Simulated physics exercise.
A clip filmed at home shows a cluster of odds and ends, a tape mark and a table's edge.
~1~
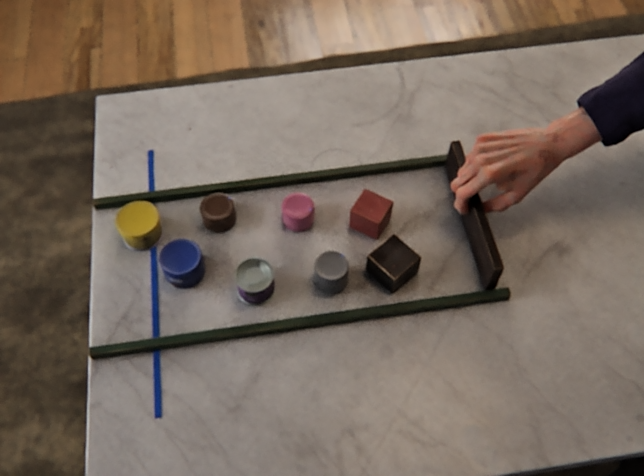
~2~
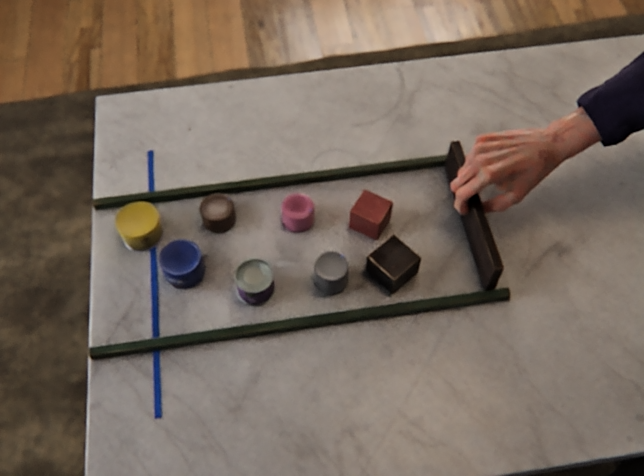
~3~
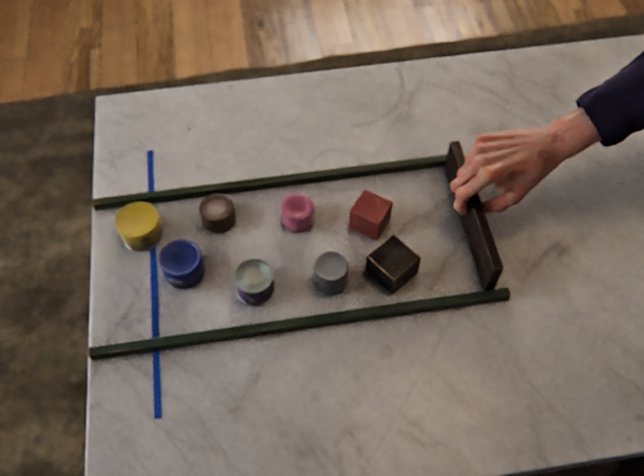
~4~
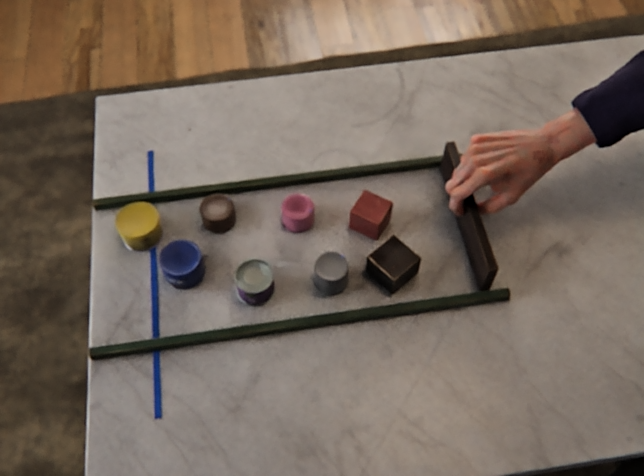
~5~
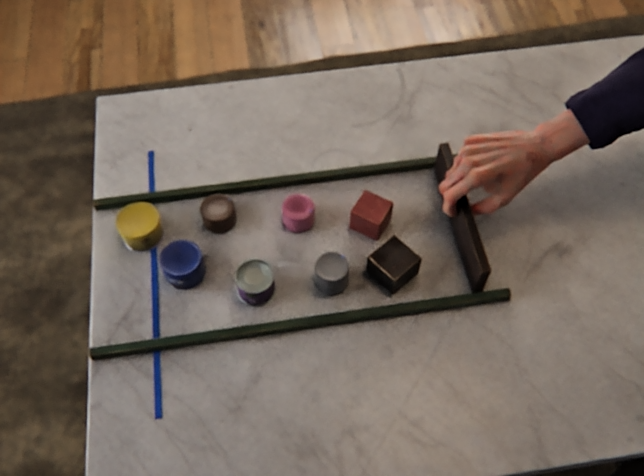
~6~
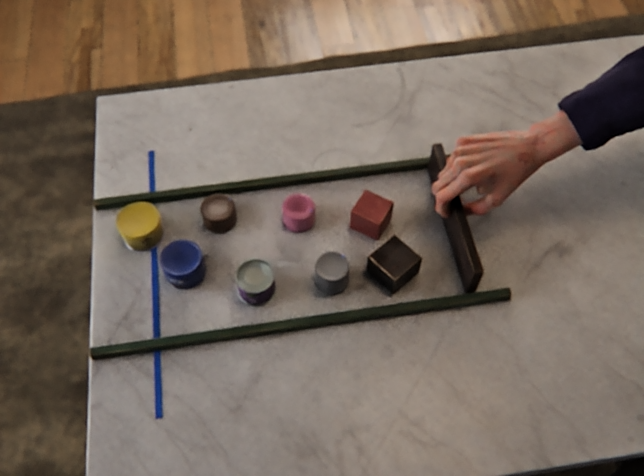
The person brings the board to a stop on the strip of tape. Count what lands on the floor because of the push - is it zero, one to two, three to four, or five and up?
Looks like just one, maybe two go over the edge.
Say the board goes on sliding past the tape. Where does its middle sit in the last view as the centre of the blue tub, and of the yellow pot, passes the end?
The middle is at (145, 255) when it's the blue tub, and at (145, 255) when it's the yellow pot.
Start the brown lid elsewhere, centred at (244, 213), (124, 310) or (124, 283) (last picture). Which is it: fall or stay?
Going place by place, the brown lid sits tight; ends up off; ends up off.
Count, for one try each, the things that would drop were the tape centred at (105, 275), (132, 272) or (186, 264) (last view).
In order, the counts are 8, 4 and 0.
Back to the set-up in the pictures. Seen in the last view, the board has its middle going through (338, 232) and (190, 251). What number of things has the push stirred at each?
At the one place 5, at the other 8.
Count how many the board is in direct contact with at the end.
So the total is 3.
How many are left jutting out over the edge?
3 is the number.
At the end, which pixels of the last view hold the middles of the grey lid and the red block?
I'd say approximately (95, 313) and then (135, 265).
Soon after, none off yet; yellow pot at rest near (141, 227); blue tub at rest near (183, 265); brown lid at rest near (219, 213).
Then, none off yet; yellow pot at rest near (141, 227); blue tub at rest near (179, 263); brown lid at rest near (219, 213).
Further on, none off yet; yellow pot moving near (132, 229); blue tub moved about its own width near (149, 264); brown lid moved well along near (163, 209).
At rest, the number that fall off is one or two; fallen, purple pot.
